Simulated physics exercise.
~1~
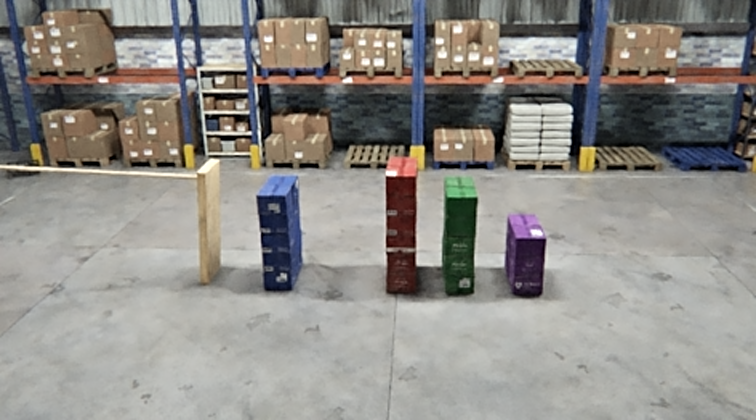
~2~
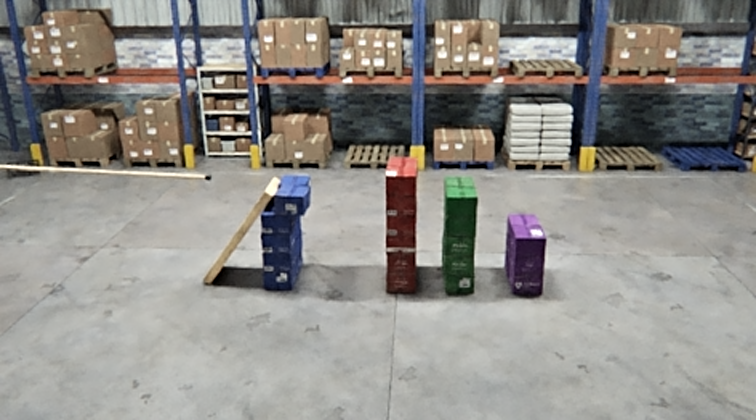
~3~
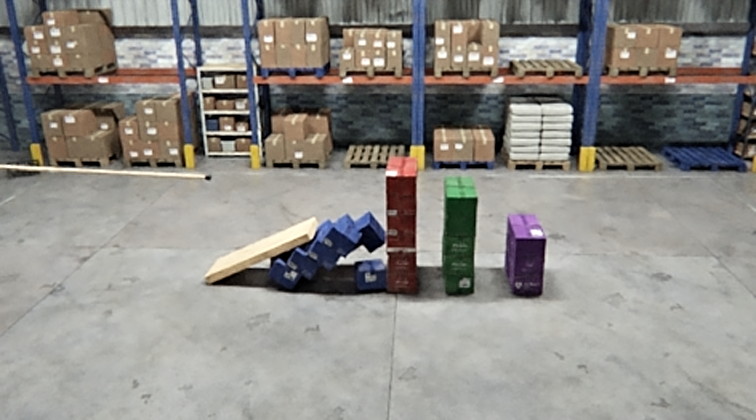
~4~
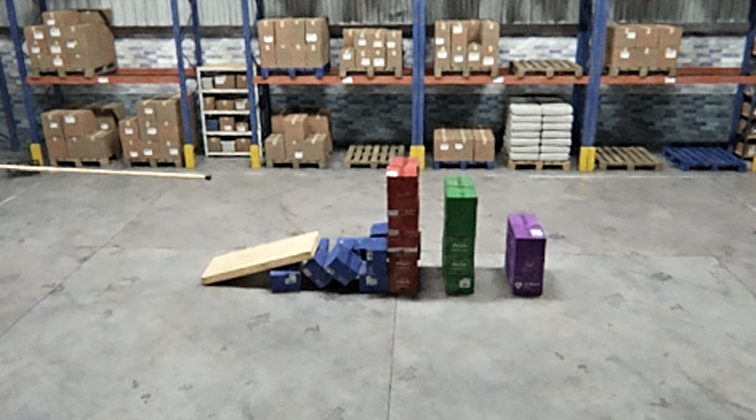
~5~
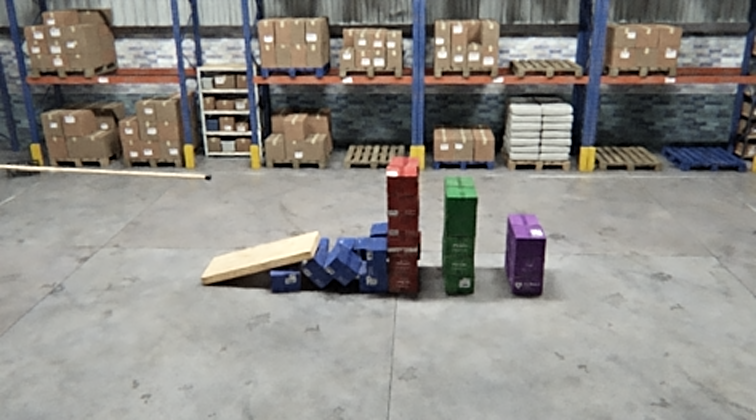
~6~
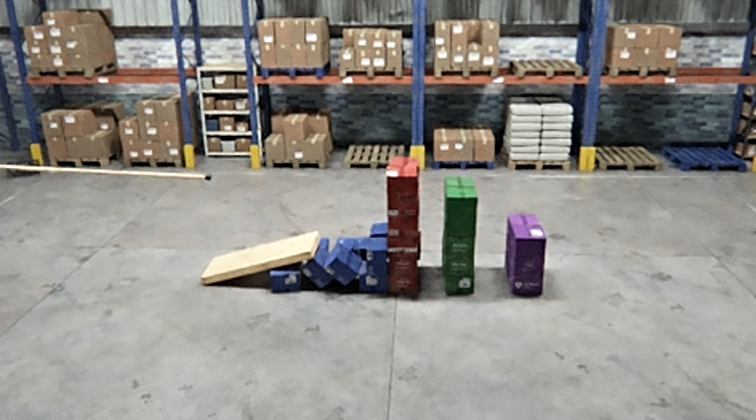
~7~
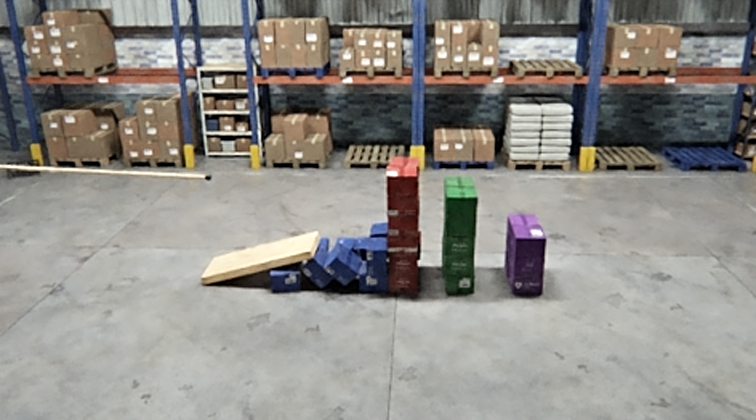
Wooden board tipping right onto a blue carton stack, which collapses against the red stack; red, green and purple stacks stay standing.
